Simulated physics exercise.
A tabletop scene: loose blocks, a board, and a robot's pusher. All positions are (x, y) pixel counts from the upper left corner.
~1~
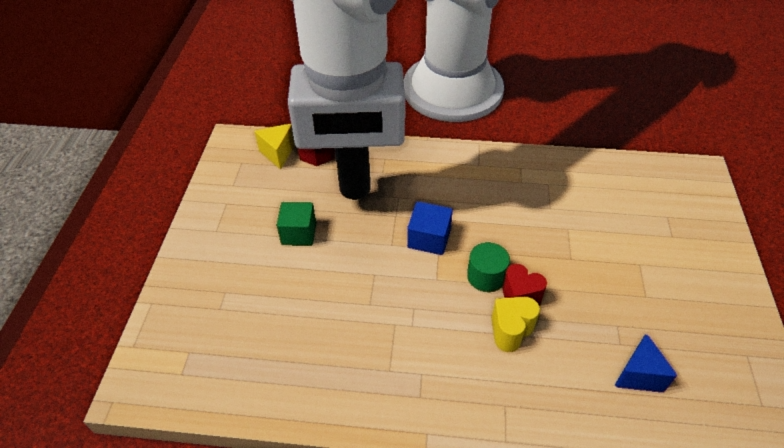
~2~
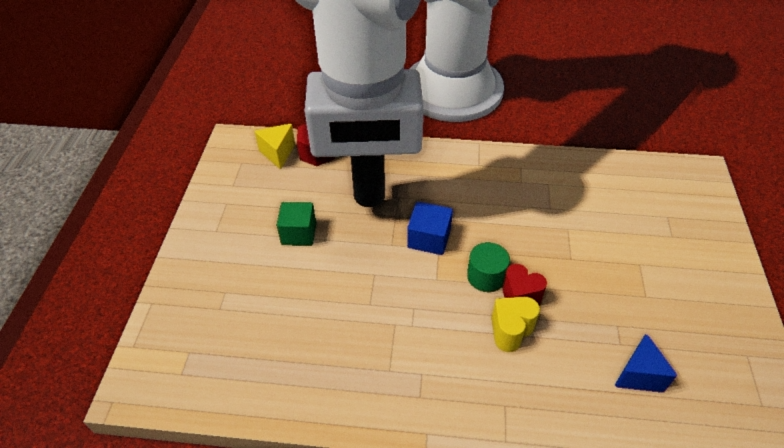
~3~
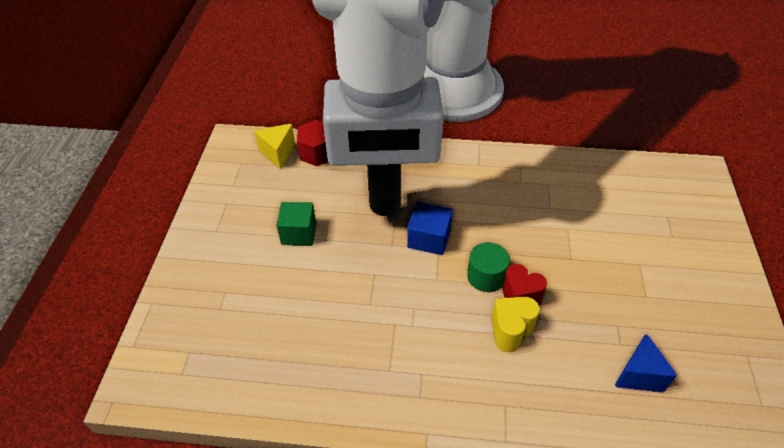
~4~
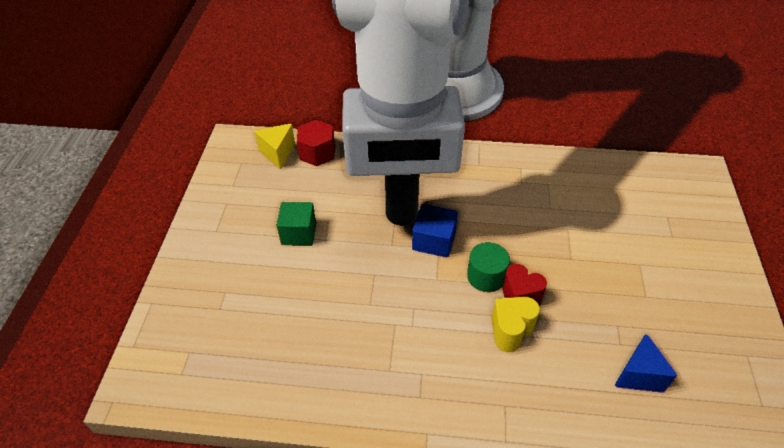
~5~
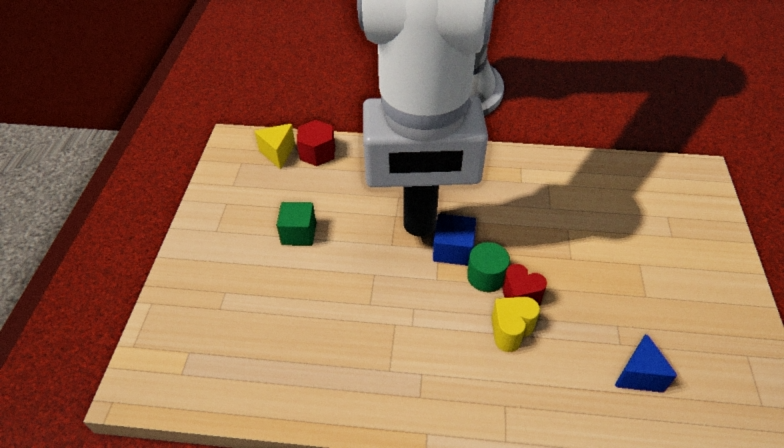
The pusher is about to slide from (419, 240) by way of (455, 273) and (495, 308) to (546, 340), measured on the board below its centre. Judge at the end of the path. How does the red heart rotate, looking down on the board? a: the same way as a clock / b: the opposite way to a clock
Answer: A.
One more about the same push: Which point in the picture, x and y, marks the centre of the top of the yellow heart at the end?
Answer: (555, 357).
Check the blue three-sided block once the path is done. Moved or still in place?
That block is not shifted.
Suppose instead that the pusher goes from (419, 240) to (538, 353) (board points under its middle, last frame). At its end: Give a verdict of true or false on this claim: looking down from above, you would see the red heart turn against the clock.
The statement is incorrect.
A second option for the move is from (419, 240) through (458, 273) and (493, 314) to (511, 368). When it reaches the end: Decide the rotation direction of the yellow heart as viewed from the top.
Overhead view: Anti-clockwise.
On the path given first. One third of the way, pusher at (457, 259); blue four-sided block at (494, 248), turned 30° anticlockwise; green round block at (540, 266); red heart at (555, 294), turned 85° clockwise.
Two thirds of the way, pusher at (499, 295); blue four-sided block at (501, 248), turned 45° anticlockwise; green round block at (544, 265); yellow heart at (520, 319), turned 15° anticlockwise; red heart at (556, 295), turned 85° clockwise.
At the end, pusher at (551, 327); blue four-sided block at (501, 248), turned 45° anticlockwise; green round block at (544, 265); yellow heart at (555, 357), turned 20° clockwise; red heart at (566, 297), turned 50° clockwise; blue three-sided block unmoved.
